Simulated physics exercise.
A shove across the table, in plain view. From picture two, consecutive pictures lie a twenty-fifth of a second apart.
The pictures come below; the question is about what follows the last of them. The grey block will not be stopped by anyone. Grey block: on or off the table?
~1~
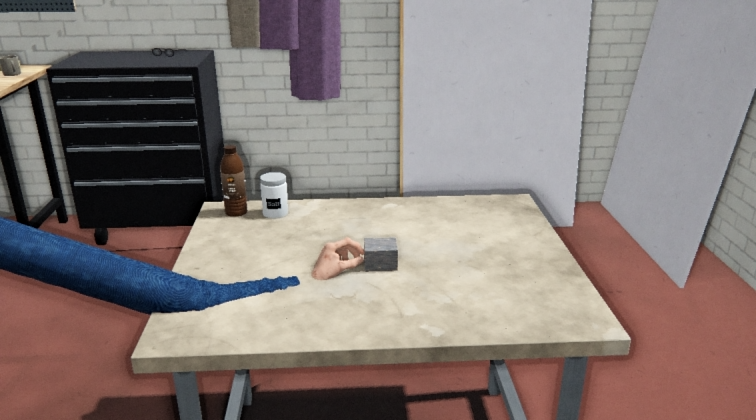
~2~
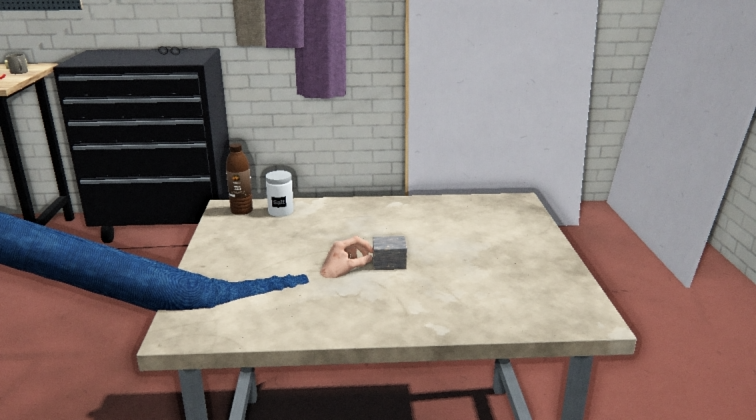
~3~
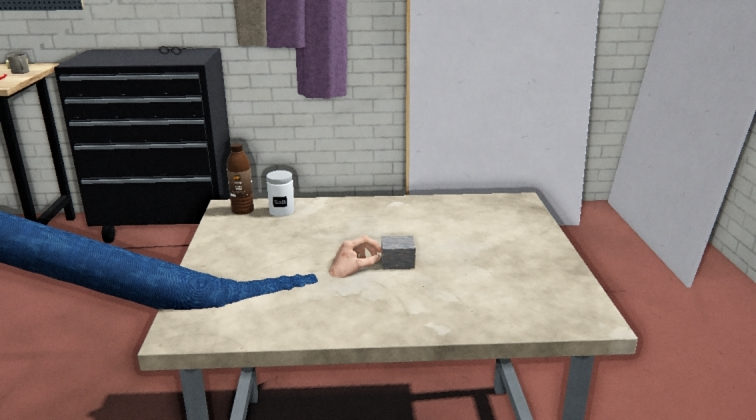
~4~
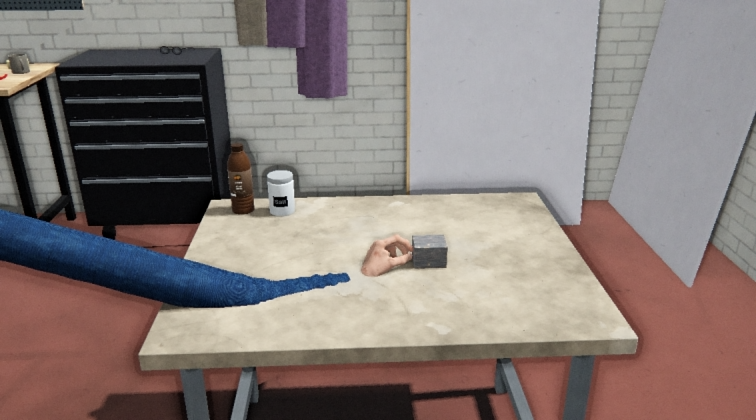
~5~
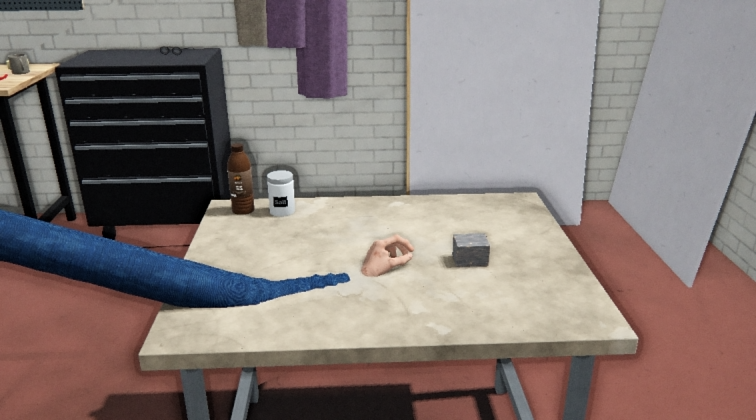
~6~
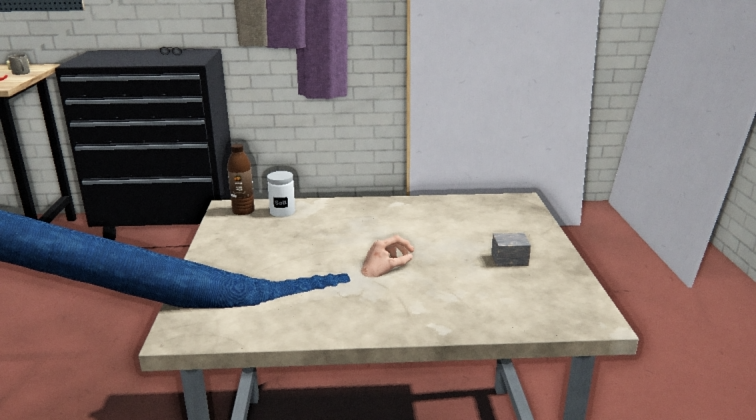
Okay, so it manages to leave the table.
Then, 0.20 s later than the last frame, grey block now off the table.
Then, 0.40 s later than the last frame, things are still on the move.
Then, 0.60 s later than the last frame, as before.
When it is over, off the table, grey block.
